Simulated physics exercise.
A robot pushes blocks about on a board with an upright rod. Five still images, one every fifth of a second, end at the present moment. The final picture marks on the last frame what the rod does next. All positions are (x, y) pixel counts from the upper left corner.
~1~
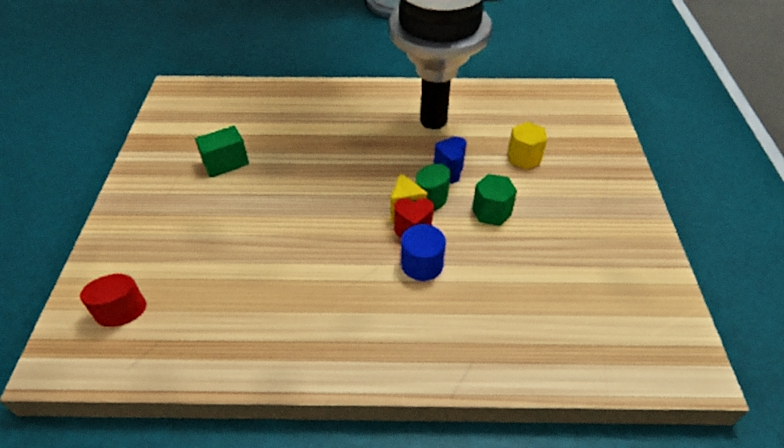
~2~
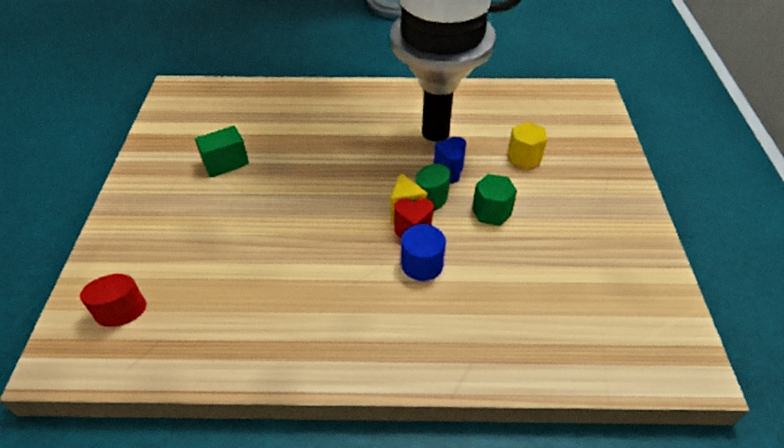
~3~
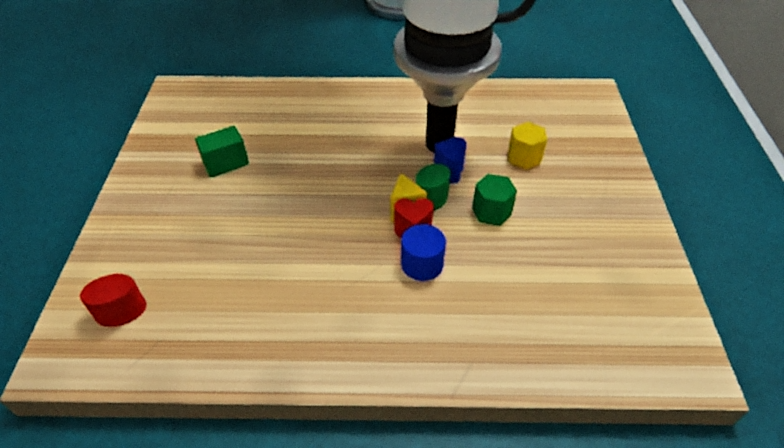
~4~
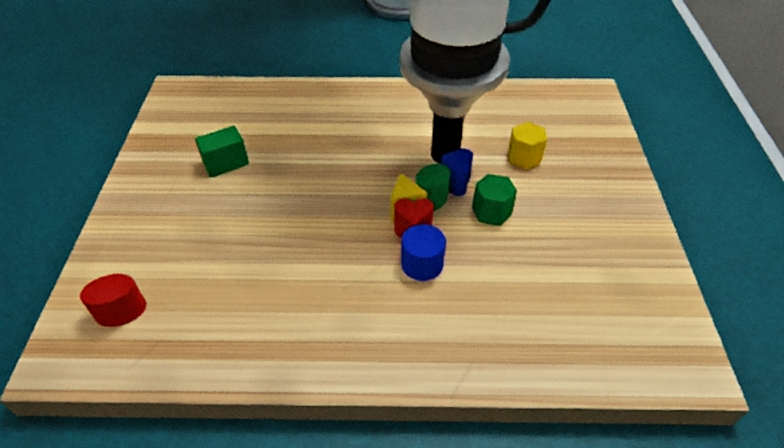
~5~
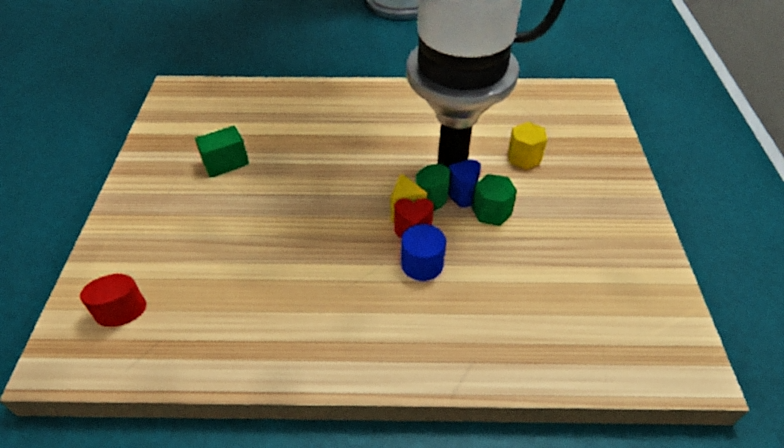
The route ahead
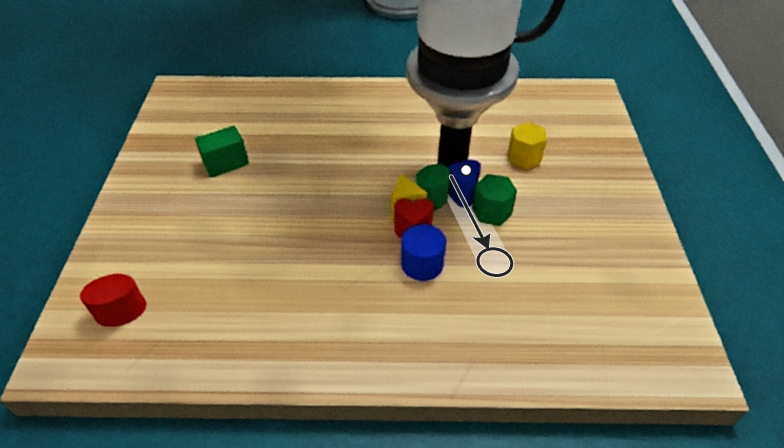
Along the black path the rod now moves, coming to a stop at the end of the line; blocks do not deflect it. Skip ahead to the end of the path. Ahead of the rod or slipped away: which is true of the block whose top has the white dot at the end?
It is still ahead of the rod.
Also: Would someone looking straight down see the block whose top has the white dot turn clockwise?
Short answer: No.
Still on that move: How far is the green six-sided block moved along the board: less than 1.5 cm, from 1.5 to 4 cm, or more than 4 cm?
If I had to pick, the green six-sided block travels beyond 4 cm here.
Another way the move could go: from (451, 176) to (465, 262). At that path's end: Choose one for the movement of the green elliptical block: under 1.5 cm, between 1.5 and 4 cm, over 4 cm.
It is going to finish 1.5 to 4 cm from where it is now.
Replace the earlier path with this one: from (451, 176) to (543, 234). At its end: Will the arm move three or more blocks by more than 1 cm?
No, that is not what happens.
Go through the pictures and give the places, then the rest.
The first picture shows rod tip (434, 121); block tops, yellow triangular piece (406, 187); green elliptical block (433, 175); blue heart block (452, 147); green six-sided block (497, 187).
The second picture shows rod (436, 133); blocks unchanged.
The third picture shows rod (440, 144); blocks unchanged.
The fourth picture shows rod (445, 155); blue heart block (459, 159).
The fifth picture shows rod (452, 166); yellow triangular piece (406, 187); green elliptical block (433, 175); blue heart block (466, 170); green six-sided block (497, 187).
Path on the board, from (451, 176) to (495, 262); the dot is on the blue heart block.
The first path, step by step. One third of the way, rod (466, 193); yellow triangular piece (400, 189); green elliptical block (434, 186), turned 40° clockwise; blue heart block (484, 199), turned 15° anticlockwise; green six-sided block (517, 203), turned 40° anticlockwise.
Two thirds of the way, rod (481, 221); yellow triangular piece (400, 189); green elliptical block (434, 186), turned 40° clockwise; blue heart block (505, 228), turned 30° anticlockwise; green six-sided block (534, 213), turned 75° anticlockwise.
At the end, rod (497, 252); yellow triangular piece (400, 189); green elliptical block (434, 186), turned 40° clockwise; blue heart block (528, 254), turned 30° anticlockwise; green six-sided block (534, 213), turned 75° anticlockwise.
